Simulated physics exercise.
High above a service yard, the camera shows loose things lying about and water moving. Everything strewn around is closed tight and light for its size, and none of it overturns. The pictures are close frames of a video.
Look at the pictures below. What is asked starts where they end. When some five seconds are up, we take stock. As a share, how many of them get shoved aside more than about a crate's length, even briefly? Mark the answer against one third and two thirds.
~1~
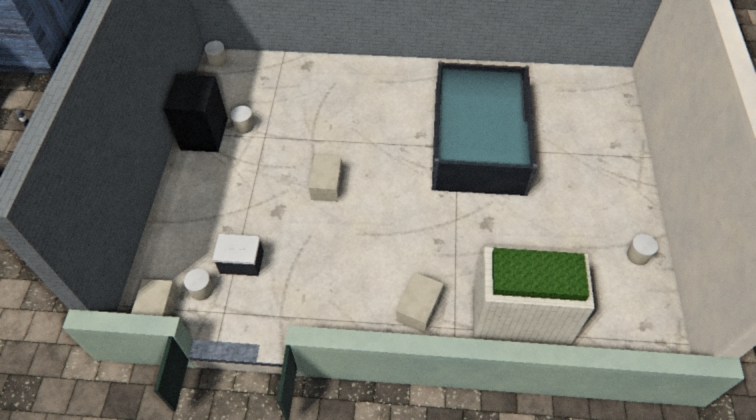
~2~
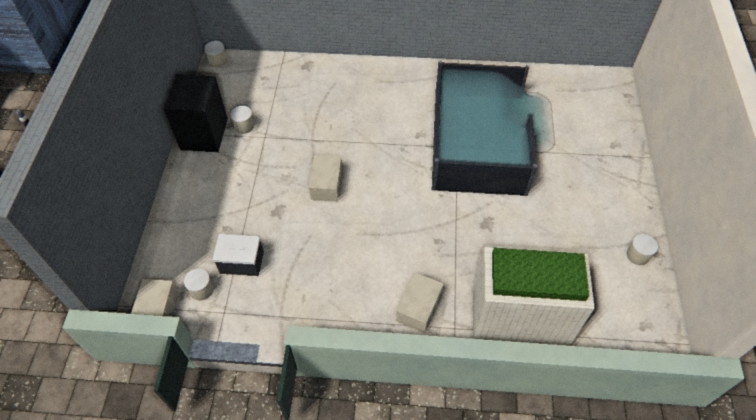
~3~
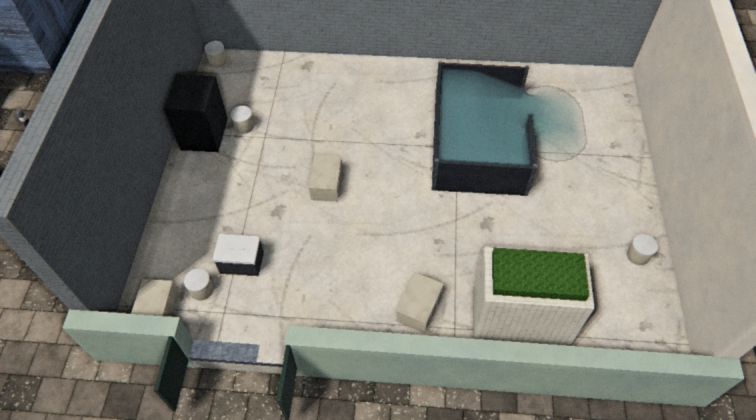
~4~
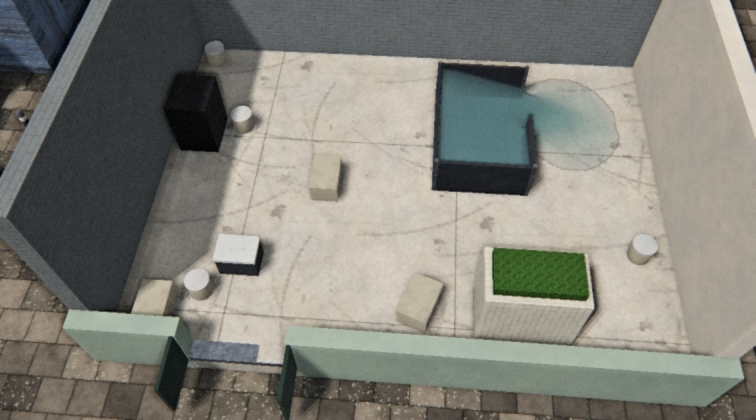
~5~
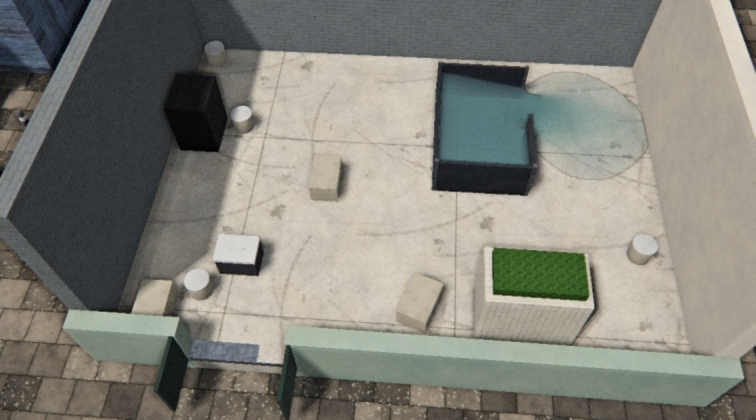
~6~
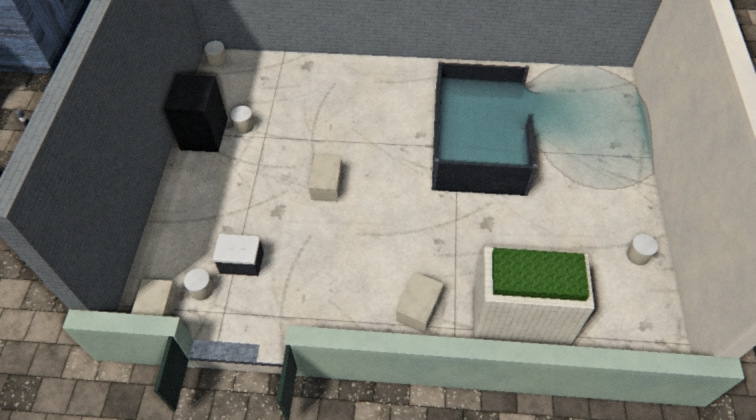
Fewer than a third of them.
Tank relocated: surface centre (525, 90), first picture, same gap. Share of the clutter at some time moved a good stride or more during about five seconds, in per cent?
It should come out close to 20 %.
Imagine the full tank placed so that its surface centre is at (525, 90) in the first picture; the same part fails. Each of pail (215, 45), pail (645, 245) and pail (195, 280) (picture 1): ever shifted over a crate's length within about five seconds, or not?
Taking them in turn: Kept near its start; got sent well off; kept near its start.
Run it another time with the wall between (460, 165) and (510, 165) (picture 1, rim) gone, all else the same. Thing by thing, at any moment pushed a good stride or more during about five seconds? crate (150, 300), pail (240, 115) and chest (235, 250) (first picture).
Lab note - in sequence: Made it that far; never that far; made it that far.
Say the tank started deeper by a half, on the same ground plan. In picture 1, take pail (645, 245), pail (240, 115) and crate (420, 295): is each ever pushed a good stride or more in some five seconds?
The first did it, the next came up short, and the last did it.
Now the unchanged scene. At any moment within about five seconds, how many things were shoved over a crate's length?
Result - 1.
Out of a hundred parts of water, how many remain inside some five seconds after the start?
Close to 100 percent of it stays.
A moment on, 0 of 8 are well off their spots; 0 afloat.
Next, 0 of 8 are well off their spots; 0 afloat.
Later, 1 of 8 are well off their spots; 0 afloat.
In the end, 1 of 8 are well off their spots, and 1 have been at some point; 1 afloat.
